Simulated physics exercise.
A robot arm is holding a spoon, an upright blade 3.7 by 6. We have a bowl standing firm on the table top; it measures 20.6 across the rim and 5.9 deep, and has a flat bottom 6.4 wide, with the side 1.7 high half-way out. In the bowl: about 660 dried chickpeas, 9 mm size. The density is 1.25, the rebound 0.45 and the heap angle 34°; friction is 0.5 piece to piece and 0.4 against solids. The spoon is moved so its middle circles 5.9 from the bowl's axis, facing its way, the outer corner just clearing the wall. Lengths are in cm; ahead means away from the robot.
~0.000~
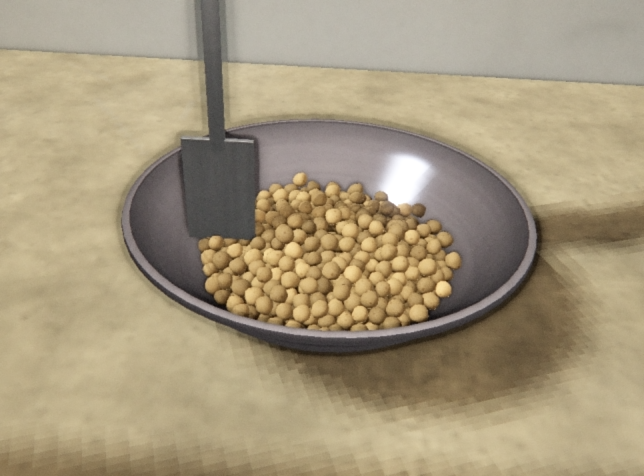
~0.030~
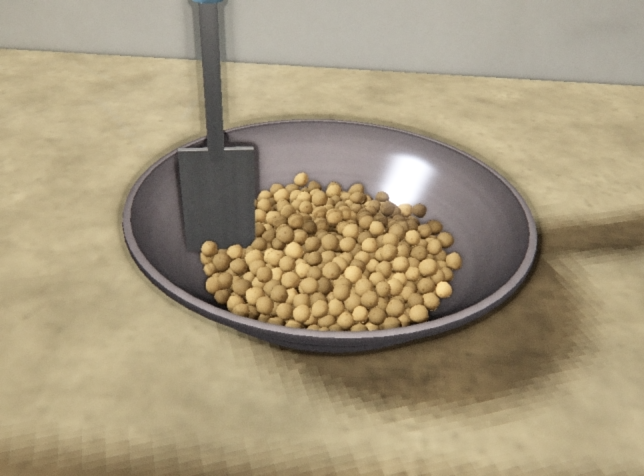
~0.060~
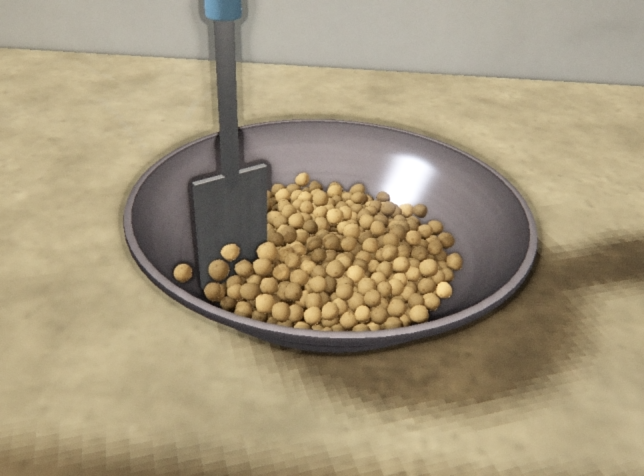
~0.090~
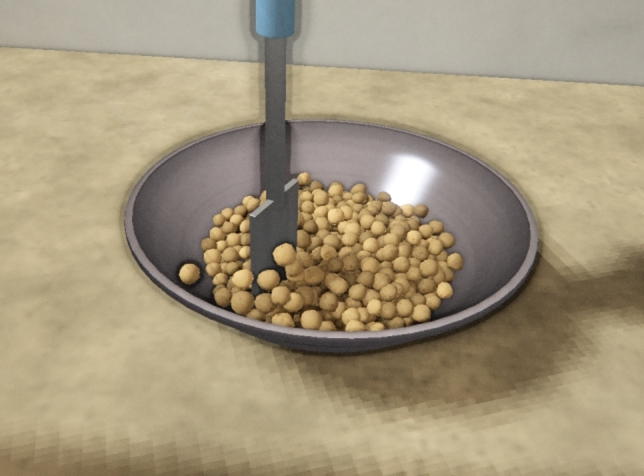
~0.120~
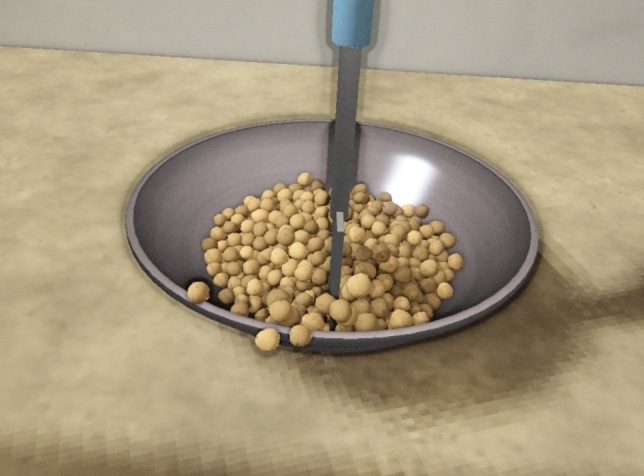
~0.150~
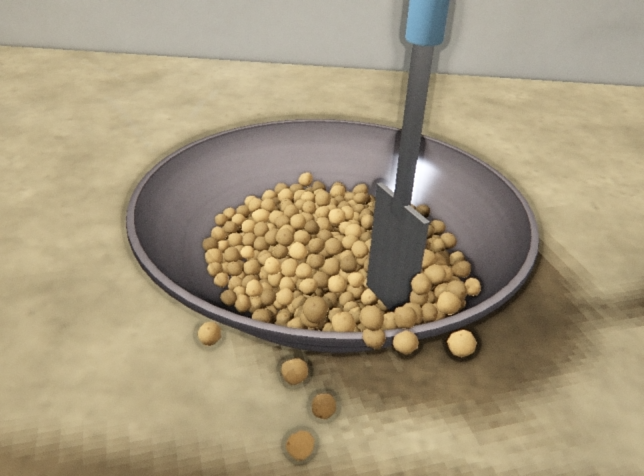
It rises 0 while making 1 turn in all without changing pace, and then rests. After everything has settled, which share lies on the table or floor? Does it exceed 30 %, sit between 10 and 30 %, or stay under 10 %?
It sits between 10 and 30 %.
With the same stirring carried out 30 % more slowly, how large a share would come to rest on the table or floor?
Estimated share: Near 5 %.
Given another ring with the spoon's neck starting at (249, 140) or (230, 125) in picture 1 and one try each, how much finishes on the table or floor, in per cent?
I'd guess some 20 and 25 percent.
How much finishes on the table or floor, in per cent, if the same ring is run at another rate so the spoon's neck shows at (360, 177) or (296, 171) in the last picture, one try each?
It comes to close to 10 per cent and close to 0 per cent.
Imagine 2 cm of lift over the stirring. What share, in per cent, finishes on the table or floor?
0 per cent, roughly.
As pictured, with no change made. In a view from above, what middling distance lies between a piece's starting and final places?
Reading: Around 1 cm.
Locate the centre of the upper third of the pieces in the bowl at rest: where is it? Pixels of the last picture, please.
(320, 251).
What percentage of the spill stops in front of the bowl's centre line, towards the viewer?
50 %.
After 0.24 s, 210° round, highest piece 9 above the table; 633 in the bowl, 8 on the table or floor, 20 in flight or on the tool.
After 0.34 s, 297° round, highest piece 9 above the table; 605 in the bowl, 28 on the table or floor, 28 in flight or on the tool.
After 0.58 s, 0° round, highest piece 5 above the table; 567 in the bowl, 93 on the table or floor, 1 in flight or on the tool.
After 1.28 s, 0° round, highest piece 4 above the table; 567 in the bowl, 94 on the table or floor.
At rest, 567 in the bowl, 94 on the table or floor. That is 14 % on the table or floor.
